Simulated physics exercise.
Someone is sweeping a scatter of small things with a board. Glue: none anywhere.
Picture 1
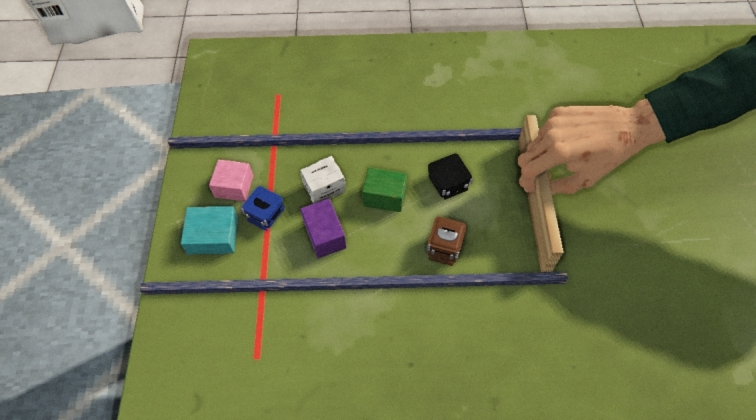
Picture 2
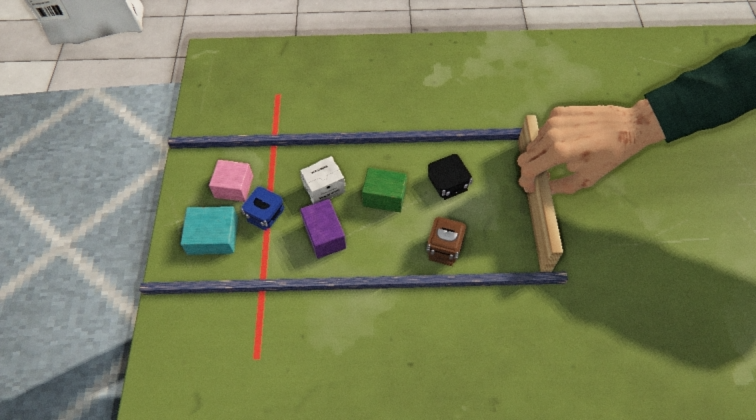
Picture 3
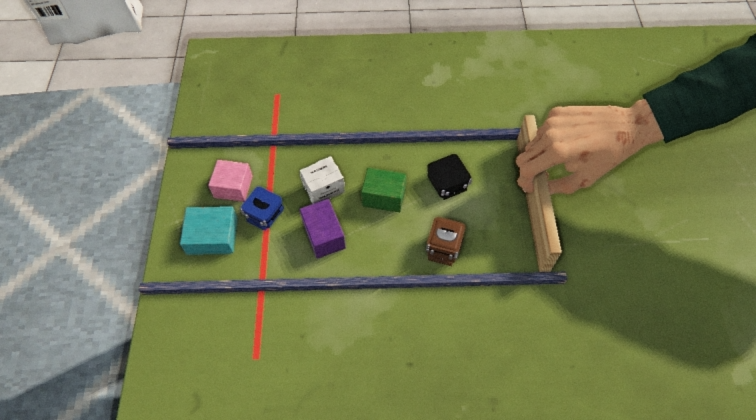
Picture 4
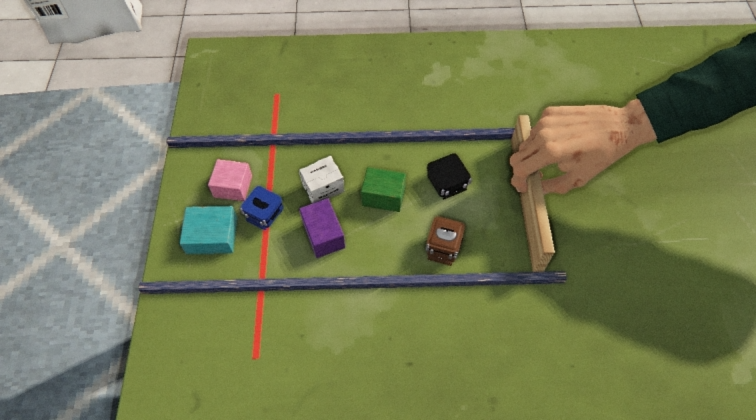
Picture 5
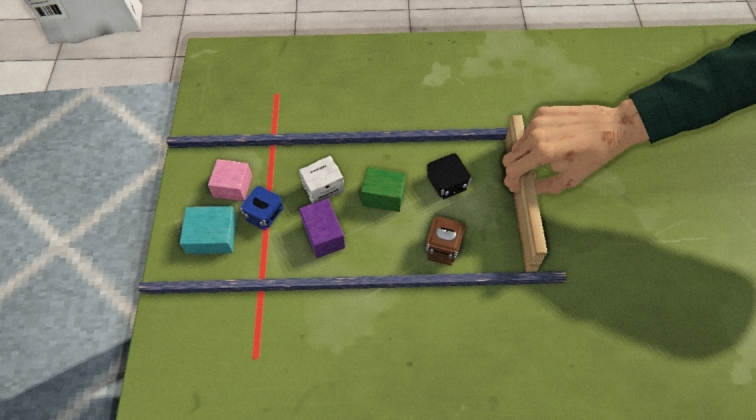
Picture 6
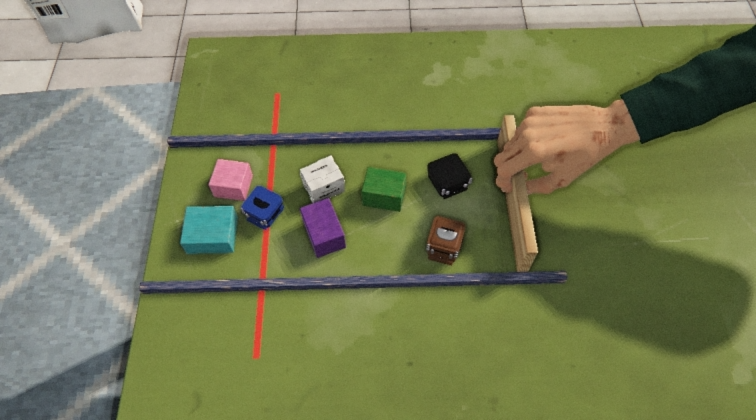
On a green surface beside a blue-and-white patterned rug and pale tiles, the view looks down from above. Between two dark blue rails crossed by red tape lie turquoise and pink blocks and a blue case at left, a white box, purple and green blocks midway, and black and brown cases at right. A dark-sleeved hand slides a wooden board slightly left while the objects stay still.
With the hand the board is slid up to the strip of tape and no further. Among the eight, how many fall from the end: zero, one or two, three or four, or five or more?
Falling from the end: Zero.
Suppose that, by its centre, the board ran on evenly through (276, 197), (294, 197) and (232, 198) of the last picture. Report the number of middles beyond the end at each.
0, 0 and 2.
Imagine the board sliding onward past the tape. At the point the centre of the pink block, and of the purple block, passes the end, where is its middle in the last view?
The middle is at (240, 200) when it's the pink block, and at (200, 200) when it's the purple block.
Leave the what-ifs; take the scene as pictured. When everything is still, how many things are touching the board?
The number is 3.
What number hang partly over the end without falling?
That adds up to 0.
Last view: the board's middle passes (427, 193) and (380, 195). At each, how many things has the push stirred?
First 3, after that 5.
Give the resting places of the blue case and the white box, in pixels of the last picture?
The first comes to rest at (221, 199), and the second at (219, 170).
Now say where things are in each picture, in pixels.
Turquoise block (210, 230); pink block (232, 181); blue case (264, 209); board (538, 191); tape (269, 210), in the first picture.
Pink block (232, 181); brown case (446, 241), in the second picture.
Blue case (264, 209); white box (323, 181), in the third picture.
Turquoise block (209, 230); purple block (322, 228), in the fourth picture.
Pink block (231, 180); green block (384, 190), in the fifth picture.
Turquoise block (210, 230); pink block (231, 180); blue case (264, 209); board (516, 191); tape (268, 209), in the sixth picture.
Soon after, none off yet; turquoise block at rest near (210, 230); pink block at rest near (231, 180); blue case at rest near (264, 209).
At rest, the number that fall off is zero.
